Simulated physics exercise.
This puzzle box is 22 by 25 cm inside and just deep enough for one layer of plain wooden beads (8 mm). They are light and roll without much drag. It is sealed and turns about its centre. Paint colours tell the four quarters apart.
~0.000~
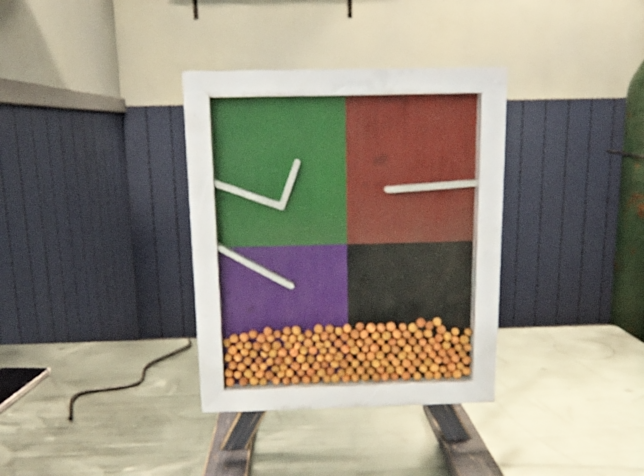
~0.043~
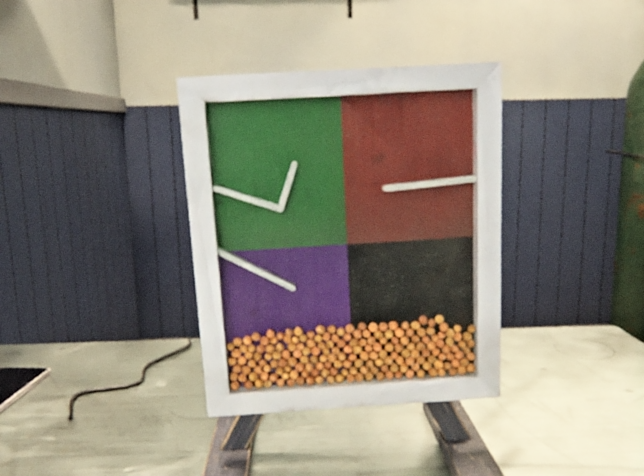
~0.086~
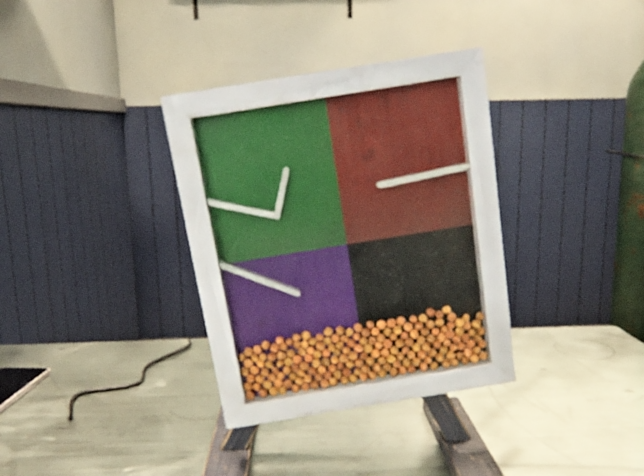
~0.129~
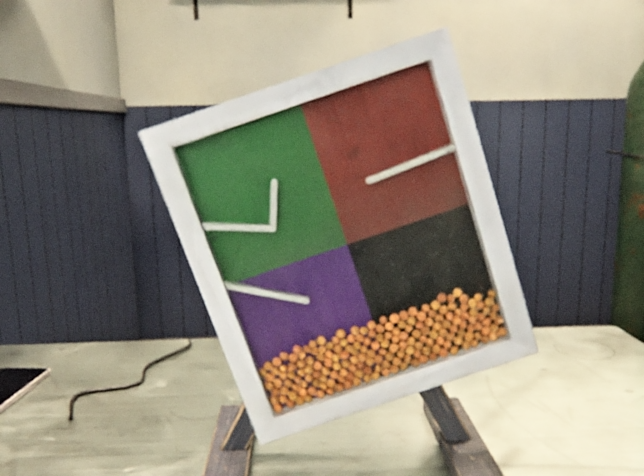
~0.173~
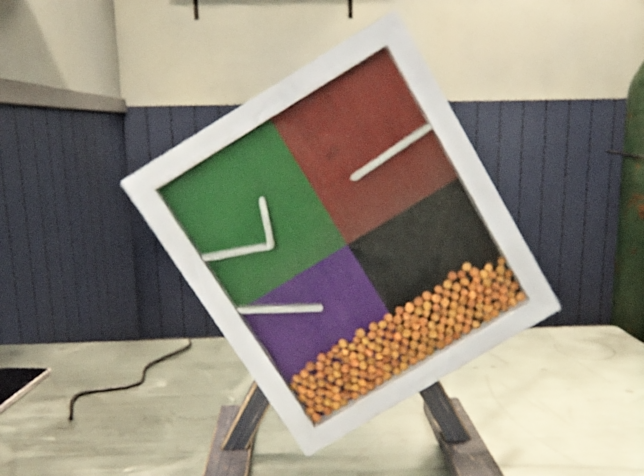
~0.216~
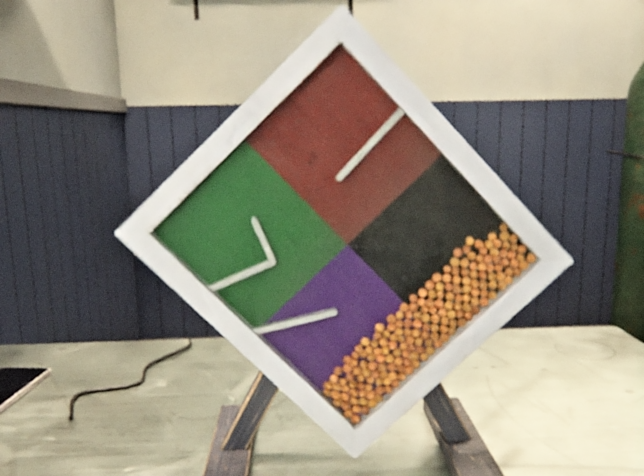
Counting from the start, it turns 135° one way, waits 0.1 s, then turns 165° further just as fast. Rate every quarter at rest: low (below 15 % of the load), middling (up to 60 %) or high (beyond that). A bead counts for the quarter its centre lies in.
Red quarter: Middling; purple quarter: Low; green quarter: Low; black quarter: High.
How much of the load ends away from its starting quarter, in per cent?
Some 75 per cent.
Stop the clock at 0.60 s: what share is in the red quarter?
About 0 per cent.
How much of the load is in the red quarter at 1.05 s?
Roughly 15 per cent.
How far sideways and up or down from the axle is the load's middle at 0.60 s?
Some 7 cm right and 1 cm below.
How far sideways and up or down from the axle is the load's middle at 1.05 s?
About 4 cm right and 3 cm above.
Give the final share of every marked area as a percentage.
Red quarter: 30; purple quarter: 0; green quarter: 0; black quarter: 70.
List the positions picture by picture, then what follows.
In the first frame, level; about 190 beads; beads centred (349, 354); top one (437, 322); red (411, 170), purple (285, 315), green (281, 173), black (410, 312).
In the second frame, turned 2° anticlockwise; beads centred (352, 354); top one (439, 319).
In the third frame, turned 8° anticlockwise; beads centred (363, 353); top one (447, 310); wall ends (297, 292), (379, 185), (286, 170).
In the fourth frame, turned 18° anticlockwise; beads centred (382, 349); top one (457, 293).
In the fifth frame, turned 30° anticlockwise; beads centred (404, 339); top one (502, 261).
In the sixth frame, turned 43° anticlockwise; beads centred (424, 324); top one (504, 228); red (344, 147), purple (351, 336), green (251, 238), black (443, 251).
After 0.60 s, it stands 135° anticlockwise; the beads' middle is 7 cm right of and 1 cm below the centre; purple 75 %, green 20 %, black 5 %.
After 1.05 s, it has come round 218° anticlockwise; the beads' middle is 4 cm right of and 3 cm above the centre; red 15 %, purple 55 %, green 30 %.
After 1.40 s, it has come round 300° anticlockwise; the beads' middle is in line with and 7 cm below the centre; red 30 %, purple 5 %, black 60 %.
Settled by 2.0 s, it has come round 300° anticlockwise; red 30 %, purple 0 %, green 0 %, black 70 %.
